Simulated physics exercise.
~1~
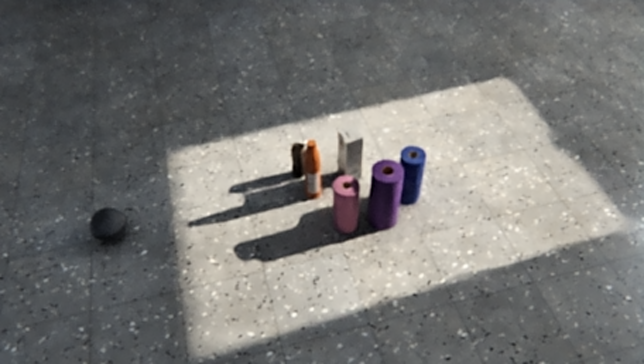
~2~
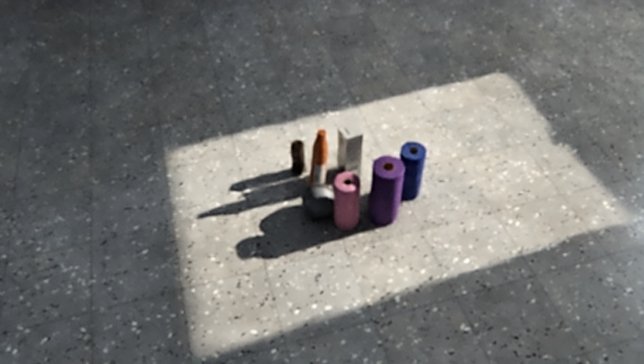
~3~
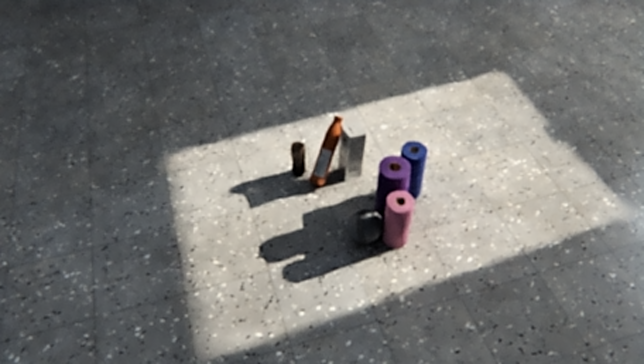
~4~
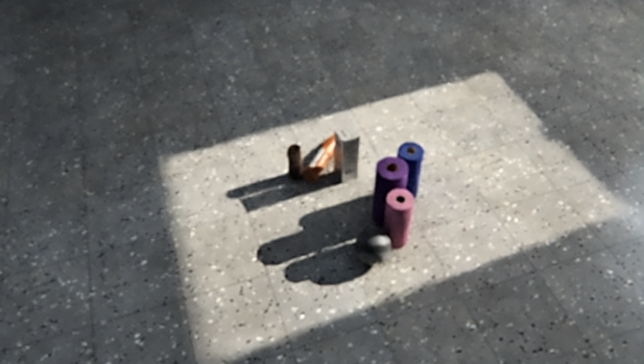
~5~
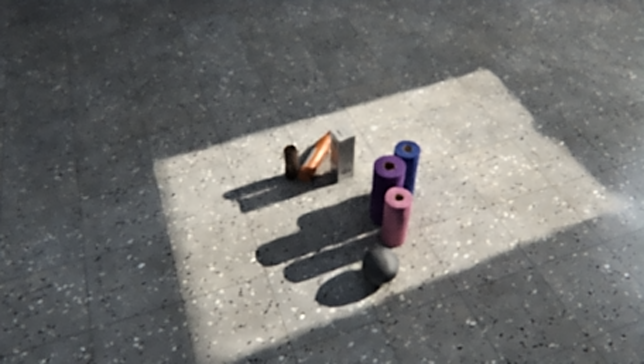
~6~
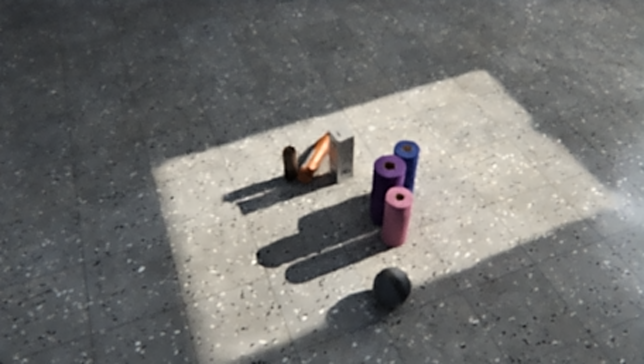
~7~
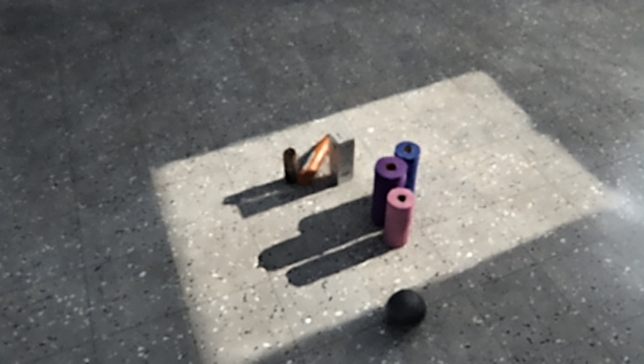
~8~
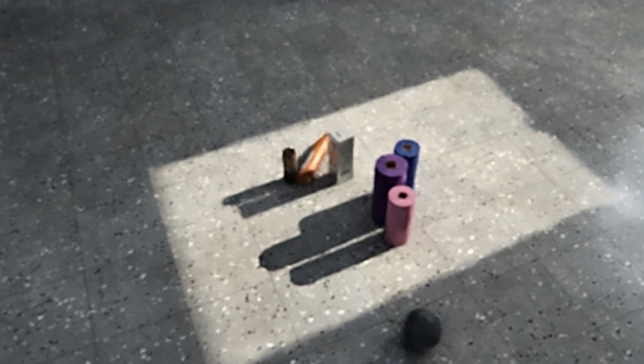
On a speckled floor with a patch of sunlight, a dark ball rolls right into a group of upright objects, tipping an orange bottle onto its side against a pale carton and pushing a pink roll aside, then rolls toward the viewer into shade while the rolls remain standing.
